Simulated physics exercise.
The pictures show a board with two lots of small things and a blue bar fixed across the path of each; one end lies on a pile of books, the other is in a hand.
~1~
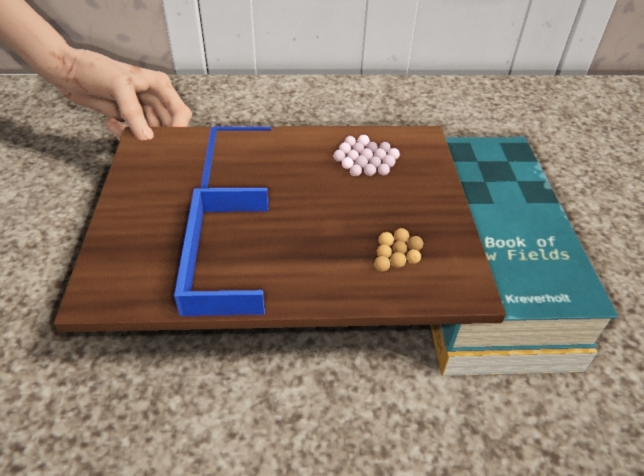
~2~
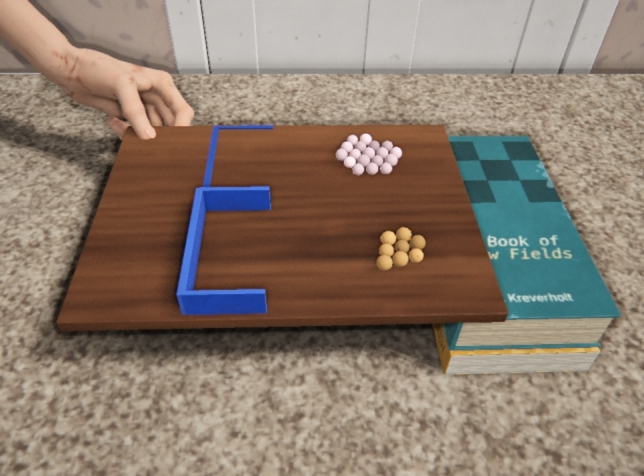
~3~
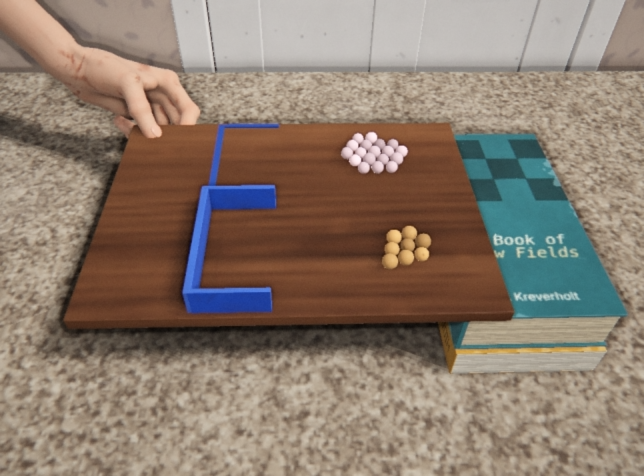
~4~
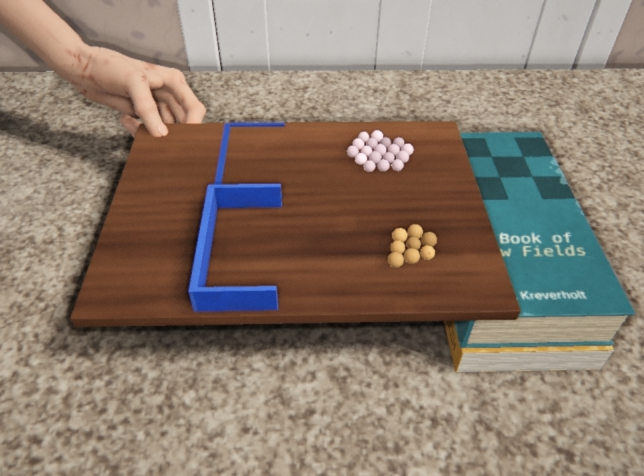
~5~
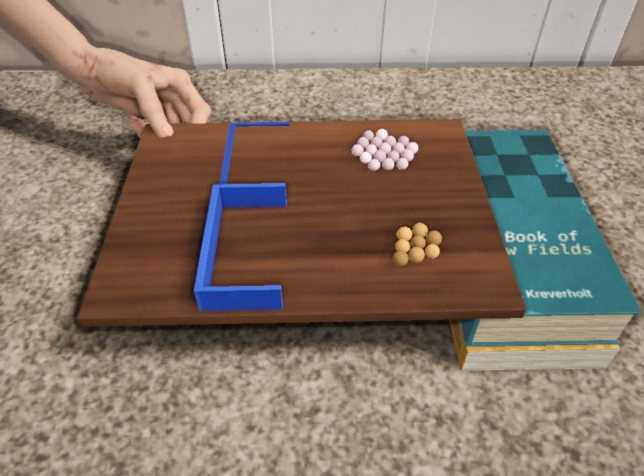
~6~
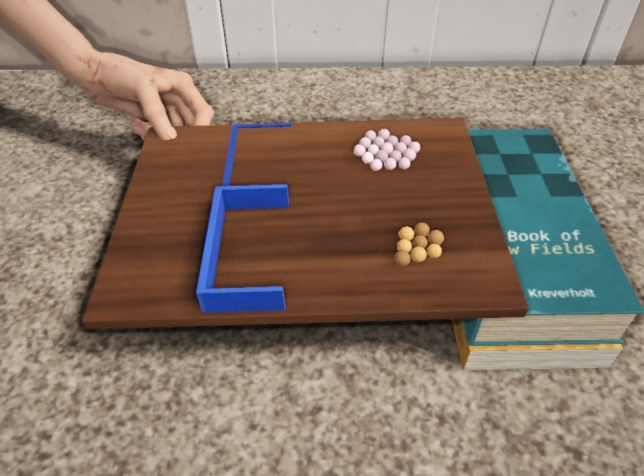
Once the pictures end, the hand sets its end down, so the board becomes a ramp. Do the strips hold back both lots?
Here the front batch is stopped by its bar, and the back batch gets over its bar.
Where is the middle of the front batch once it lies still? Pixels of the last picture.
Roughly at (236, 276).
Then, 0.33 s on from there, board sloping at 8°; front batch on its way down; back batch on its way down.
Then, 0.68 s on from there, board sloping at 14°; front batch on its way down; back batch has reached its bar.
Then, 1.10 s on from there, board resting at 15°; front batch has reached its bar; back batch the whole lot past its bar.
In the end, board resting at 15°; front batch gathered behind its bar; back batch the whole lot past its bar.
